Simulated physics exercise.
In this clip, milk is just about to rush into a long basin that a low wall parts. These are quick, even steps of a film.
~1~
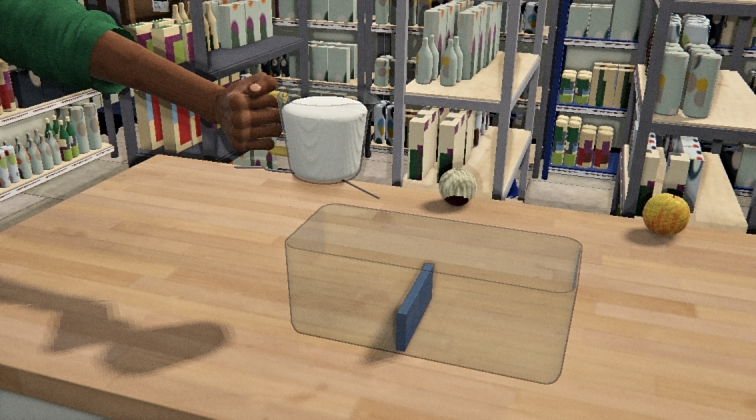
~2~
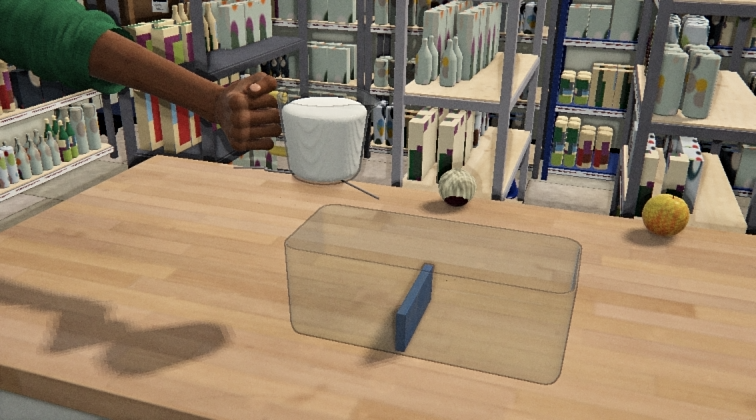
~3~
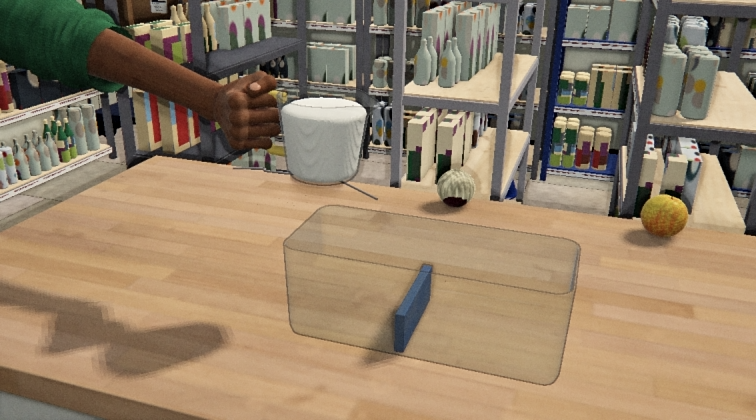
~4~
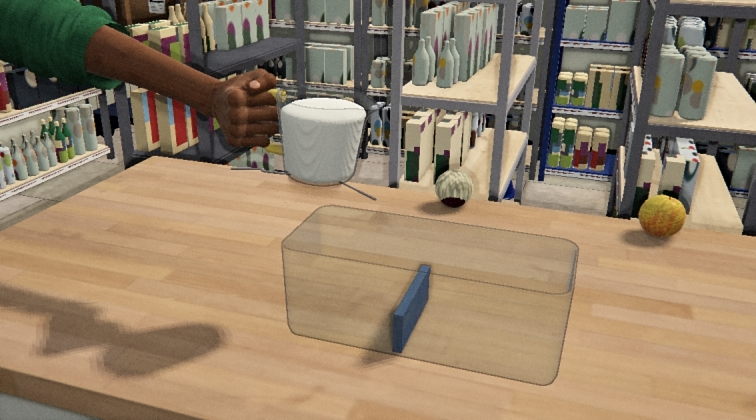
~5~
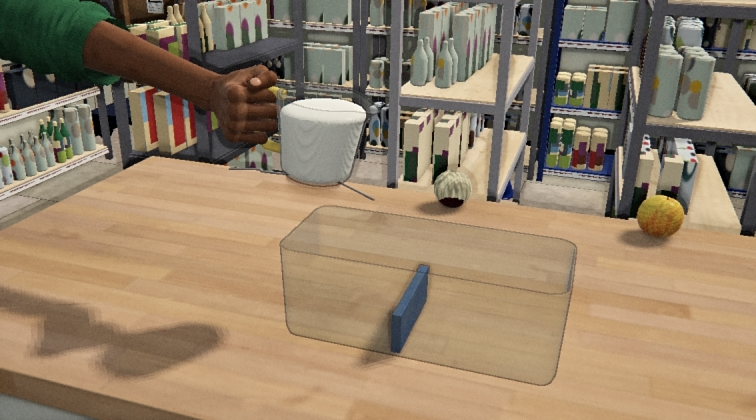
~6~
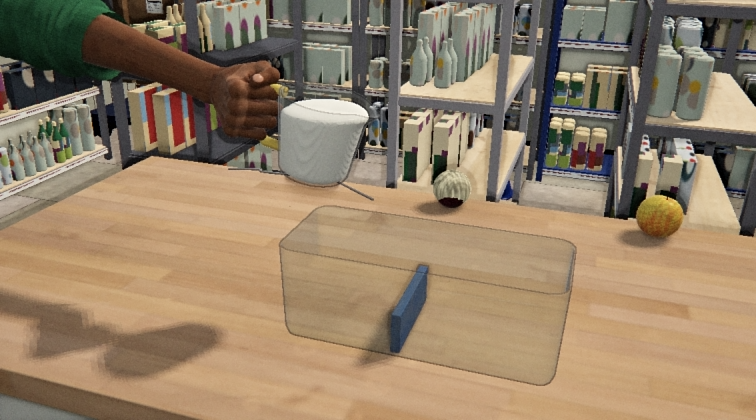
A white cup held by a hand at the left stayed upright at first, then tilted slightly to the right above a wooden table, where a clear basin with a low blue wall inside sat still.
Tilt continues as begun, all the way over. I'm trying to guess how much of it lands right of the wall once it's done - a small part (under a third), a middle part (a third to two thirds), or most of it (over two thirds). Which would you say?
I'd say a middle part, a third to two thirds.
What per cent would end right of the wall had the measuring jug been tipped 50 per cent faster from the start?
It comes to some 45 in a hundred.
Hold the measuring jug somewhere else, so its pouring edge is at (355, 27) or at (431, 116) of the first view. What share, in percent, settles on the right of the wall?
Estimate, first then second: 40 per cent and 95 per cent.
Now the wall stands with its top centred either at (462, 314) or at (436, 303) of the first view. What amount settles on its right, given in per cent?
About 10 % for the first and about 25 % for the second.
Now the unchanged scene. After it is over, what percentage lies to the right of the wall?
Share approx. 60 %.
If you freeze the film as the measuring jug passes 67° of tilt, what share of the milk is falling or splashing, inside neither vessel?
20 %.
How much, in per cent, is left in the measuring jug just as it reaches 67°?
Around 65 in a hundred has not poured out yet.
A moment on, the measuring jug is tipped part way and 67 per cent is still to pour, 1 is left of the wall and 13 right of it.
Next, the measuring jug is tipped right over and 9 per cent is still to pour, 26 is left of the wall and 56 right of it.
Then the measuring jug is tipped right over and 0 per cent is still to pour, 41 is left of the wall and 58 right of it.
Later the measuring jug is tipped right over and 0 per cent is still to pour, 41 is left of the wall and 58 right of it.
In the end 41 per cent lies left of the wall, 58 right of it and 1 outside.
